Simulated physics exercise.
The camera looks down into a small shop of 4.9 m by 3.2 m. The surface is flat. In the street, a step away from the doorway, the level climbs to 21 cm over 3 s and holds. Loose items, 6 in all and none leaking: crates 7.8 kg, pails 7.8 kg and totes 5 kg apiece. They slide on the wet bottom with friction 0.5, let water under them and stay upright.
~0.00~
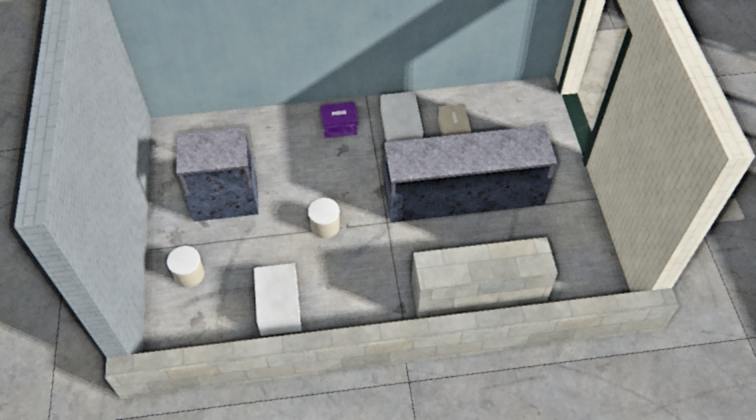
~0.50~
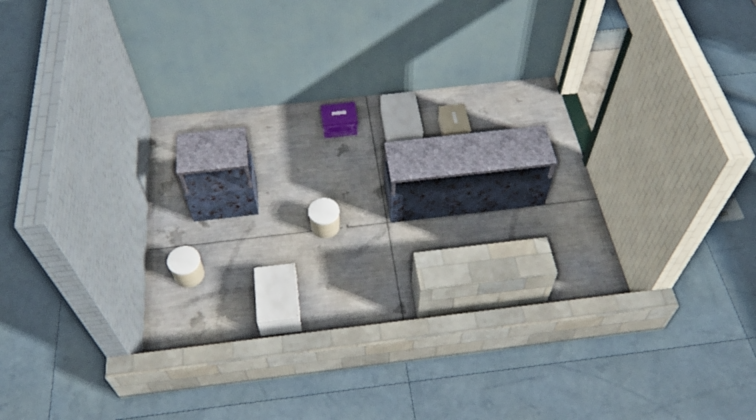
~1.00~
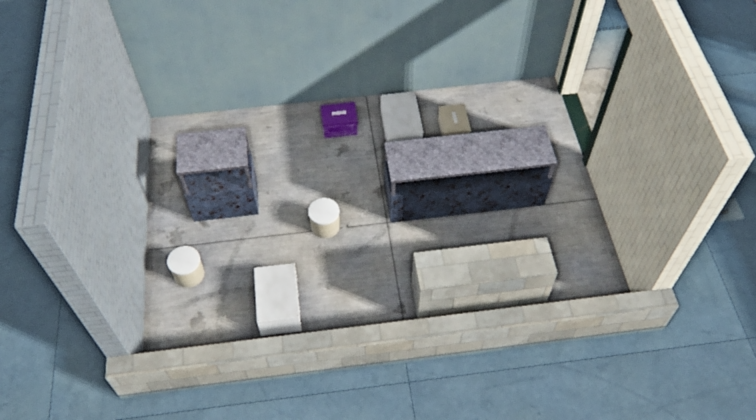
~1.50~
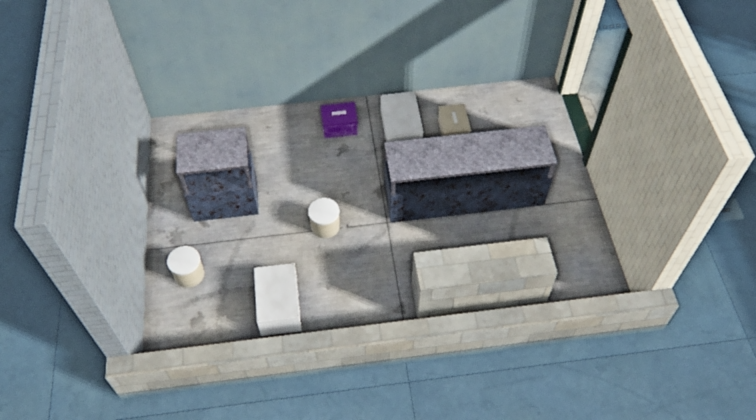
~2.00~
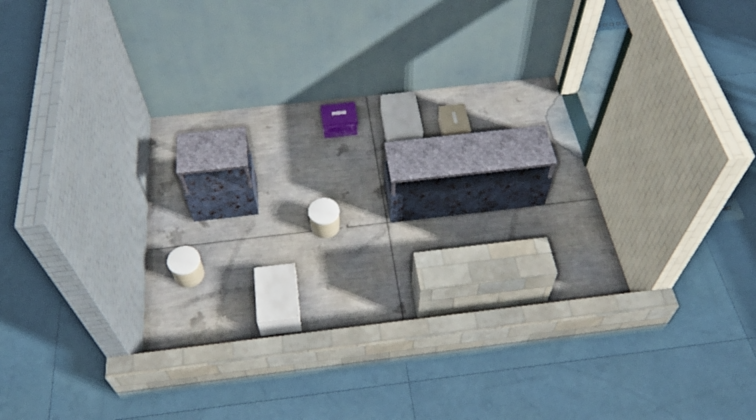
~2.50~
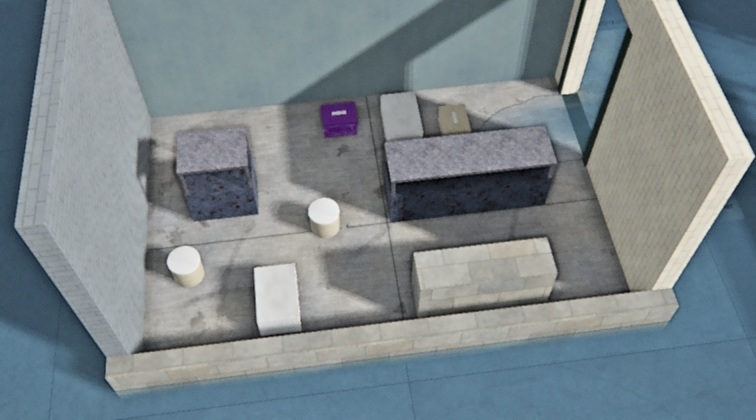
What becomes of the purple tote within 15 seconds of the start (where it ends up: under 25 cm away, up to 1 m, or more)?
Purple tote travels far.
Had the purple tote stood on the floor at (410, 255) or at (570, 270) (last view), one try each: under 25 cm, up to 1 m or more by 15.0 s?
In turn: It travels far; it slides a little.
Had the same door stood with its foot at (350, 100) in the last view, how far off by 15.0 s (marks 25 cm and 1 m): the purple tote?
Then the purple tote travels far.
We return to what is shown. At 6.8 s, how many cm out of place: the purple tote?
About 200 cm.
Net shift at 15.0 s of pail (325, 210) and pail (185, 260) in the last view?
In that order: 60 cm, 80 cm.
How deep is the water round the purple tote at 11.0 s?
About 13 cm.
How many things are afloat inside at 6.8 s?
I count 3.
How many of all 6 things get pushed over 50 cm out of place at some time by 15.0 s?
6 of them.
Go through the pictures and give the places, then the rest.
The first frame shows the purple tote at (339, 113), on the bottom; 0.0 m2 under water; 0 of 6 have shifted.
The second frame shows the purple tote at (339, 113), on the bottom; water covers 0.0 m2; 0 of 6 have shifted.
The third frame shows the purple tote at (339, 113) rests on the ground; 0.0 m2 under water; 0 of 6 have shifted.
The fourth frame shows the purple tote at (339, 113), on the bottom; water covers 0.0 m2; 0 of 6 have shifted.
The fifth frame shows the purple tote at (339, 113) rests on the ground; 0.2 m2 under water; 0 of 6 have shifted.
The sixth frame shows the purple tote at (339, 113), on the bottom; water covers 0.8 m2; 0 of 6 have shifted.
After 3.5 s the purple tote is near (339, 113), 0.0 m from its start, aground; 0 afloat.
After 6.8 s the purple tote is near (164, 178), 2.1 m from its start, afloat; 3 afloat.
After 11.0 s the purple tote is near (168, 336), 3.2 m from its start, afloat; 5 afloat.
After 15.0 s the purple tote is near (391, 276), 2.3 m from its start, afloat; 6 afloat.
